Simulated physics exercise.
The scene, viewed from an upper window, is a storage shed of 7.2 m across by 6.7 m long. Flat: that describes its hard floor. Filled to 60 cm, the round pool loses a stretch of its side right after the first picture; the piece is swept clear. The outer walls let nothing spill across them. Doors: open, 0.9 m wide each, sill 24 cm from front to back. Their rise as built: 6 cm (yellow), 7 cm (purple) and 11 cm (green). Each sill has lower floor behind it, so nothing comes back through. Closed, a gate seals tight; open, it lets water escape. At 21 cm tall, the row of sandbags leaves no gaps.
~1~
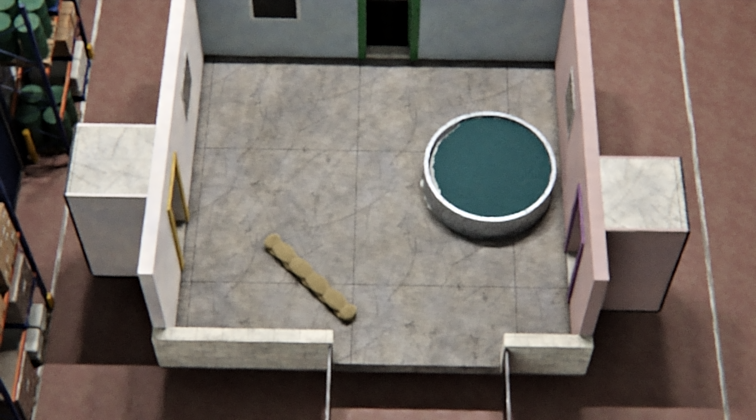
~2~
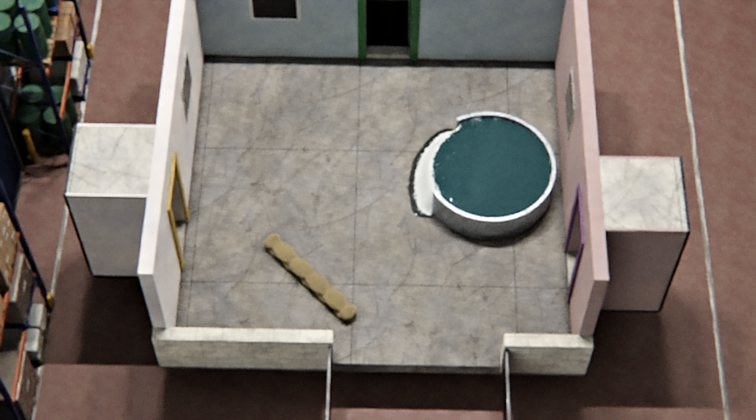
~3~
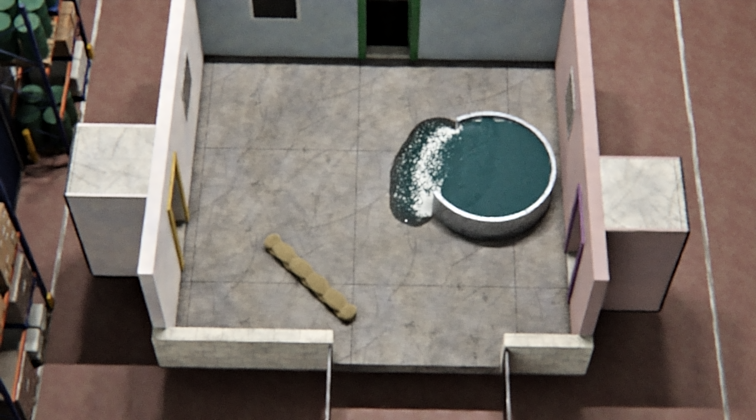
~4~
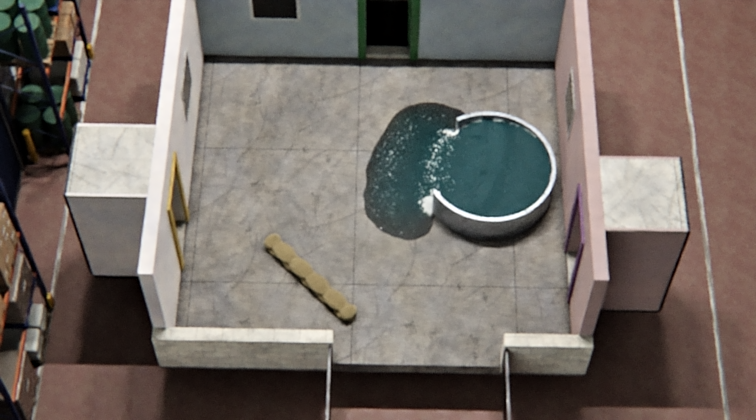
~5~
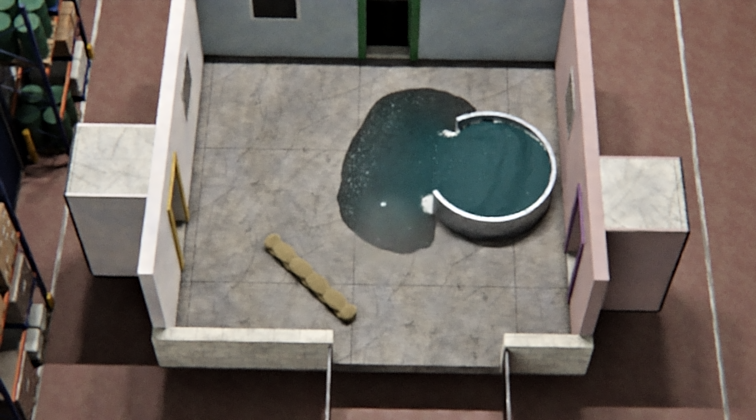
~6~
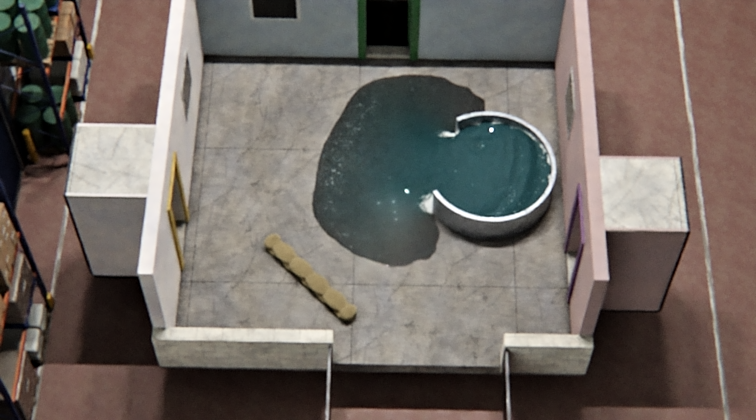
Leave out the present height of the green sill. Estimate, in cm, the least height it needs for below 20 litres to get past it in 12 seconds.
Roughly 8.5 centimetres.
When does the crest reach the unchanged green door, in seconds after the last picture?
Near 0.6 s.
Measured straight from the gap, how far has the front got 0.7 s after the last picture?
The front sits around 4.0 m out.
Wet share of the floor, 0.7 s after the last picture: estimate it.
Some 40 per cent of it.
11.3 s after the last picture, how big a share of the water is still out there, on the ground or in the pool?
Share still there: Approx. 88 percent.
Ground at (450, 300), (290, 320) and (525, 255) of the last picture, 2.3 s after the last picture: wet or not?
Point 1: Bone dry; point 2: Bone dry; point 3: Bone dry.
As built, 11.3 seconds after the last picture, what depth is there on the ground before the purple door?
It comes to about 7.5 centimetres deep.
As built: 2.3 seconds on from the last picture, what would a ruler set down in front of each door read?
Yellow door 15 cm, purple door 0 cm, green door 10 cm.
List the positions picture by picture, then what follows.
In the first picture, the round pool at (490, 167) is whole and still, 60 cm deep; the green door at (388, 27) is dry.
In the second picture, the front is at (417, 211), 0.3 m from the gap at (429, 164); 0.5 m2 of floor is wet, 60 cm left at the back.
In the third picture, the gap is at (429, 166), the front 0.7 m out at (418, 129); the back of the round pool holds 60 cm.
In the fourth picture, the gap is at (429, 167), the front 1.2 m out at (370, 213); the back of the round pool holds 60 cm.
In the fifth picture, water pours out at (429, 167) and has run 1.7 m, to (342, 202); about 5 cm deep outside, 60 cm at the back.
In the sixth picture, the gap is at (429, 167), the front 2.1 m out at (317, 204); the back of the round pool holds 56 cm; the green door at (388, 27), 2.9 m from the gap, is still 0.6 m from the nearest water.
Then, 0.7 s after the last picture water covers 40 % of the floor, deepest (26 cm) near (424, 169); 13 cm at the green door, 0 litres in over its 11 cm sill.
Then, 2.3 s after the last picture water covers 55 % of the floor, deepest (36 cm) near (230, 63); 10 cm at the green door, 3 litres in over its 11 cm sill.
Then, 11.3 s after the last picture water covers 95 % of the floor, deepest (10 cm) near (543, 156); 5 cm at the green door, 5 litres in over its 11 cm sill.
At the green door as built, the water peaked near 13 cm, 0.7 s after the last picture.
Run again over the same 12 s with other heights there, 36 litres in over 7 cm, 7 litres over 10.5 cm. The limit of 20 litres is kept from about 8.5 cm up.
